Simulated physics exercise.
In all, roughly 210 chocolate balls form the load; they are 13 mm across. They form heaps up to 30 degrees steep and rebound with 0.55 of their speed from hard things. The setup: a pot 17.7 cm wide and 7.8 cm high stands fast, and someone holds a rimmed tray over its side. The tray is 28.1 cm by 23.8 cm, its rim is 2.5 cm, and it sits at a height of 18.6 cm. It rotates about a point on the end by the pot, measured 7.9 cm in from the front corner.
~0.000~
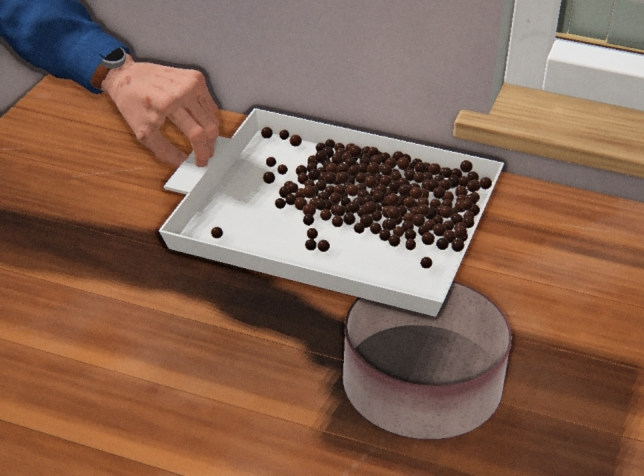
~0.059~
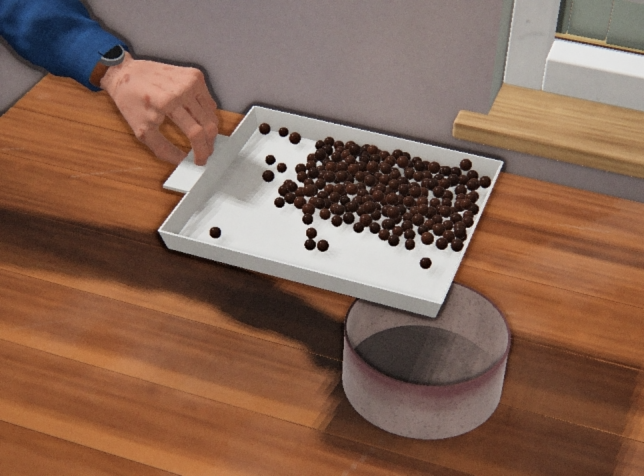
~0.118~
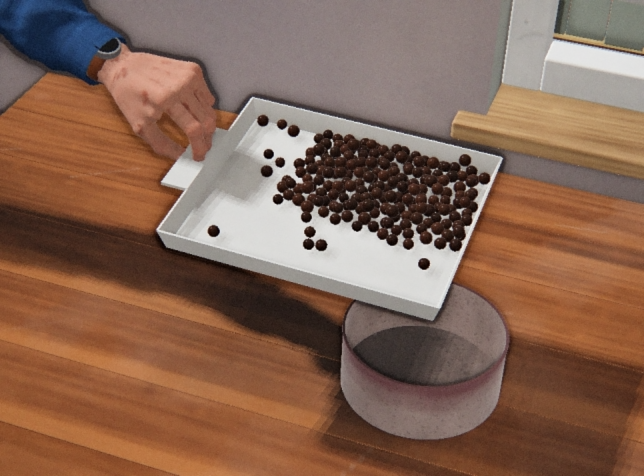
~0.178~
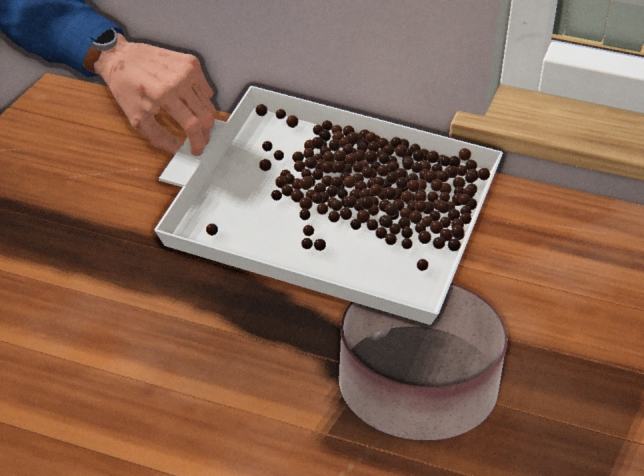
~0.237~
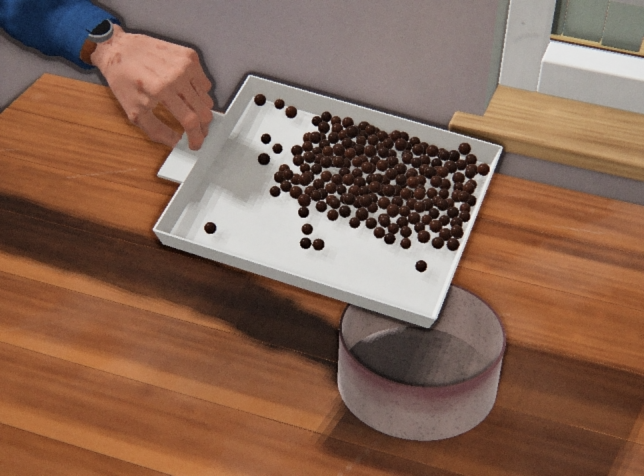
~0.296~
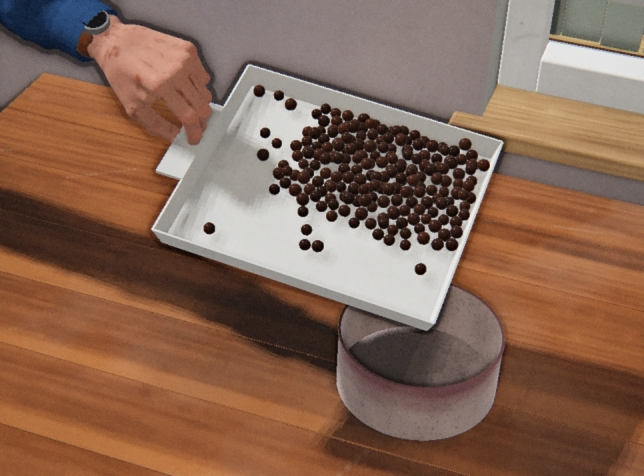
The video shows a hand holding a white rimmed tray of dark brown balls over a round pot on a wooden surface, gradually tilting it toward its right front corner while the balls barely shift on the tray.
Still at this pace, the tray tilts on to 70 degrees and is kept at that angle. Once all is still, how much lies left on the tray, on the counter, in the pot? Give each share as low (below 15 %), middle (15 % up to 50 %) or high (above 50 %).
Tray - middle, counter - high, pot - low.
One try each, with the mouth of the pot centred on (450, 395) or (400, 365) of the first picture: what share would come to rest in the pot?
I'd say close to 60 percent for the first spot and 65 percent for the second.
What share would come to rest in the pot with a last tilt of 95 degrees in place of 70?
Roughly 25 %.
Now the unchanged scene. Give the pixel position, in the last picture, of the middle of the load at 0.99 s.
Approximately (377, 273) in the last picture.
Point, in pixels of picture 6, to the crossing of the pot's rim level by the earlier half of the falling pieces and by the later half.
Near (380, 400) at first, near (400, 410) afterwards.
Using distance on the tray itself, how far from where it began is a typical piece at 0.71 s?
By then it sits near 10 cm from where it began.
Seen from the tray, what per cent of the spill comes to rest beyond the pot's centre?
I'd put it close to 60 per cent.
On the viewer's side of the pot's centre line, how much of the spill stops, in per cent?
About 100 percent of the spill.
After 0.71 s, tilt 42 degrees; the tray holds 100 %, the pot 0 %.
After 0.99 s, tilt 59 degrees; the tray holds 90 %, the pot 0 %.
After 1.37 s, tilt 70 degrees; the tray holds 70 %, the pot 0 %.
At rest (3.4 s), tray 25 %, counter 75 %, pot 0 %.
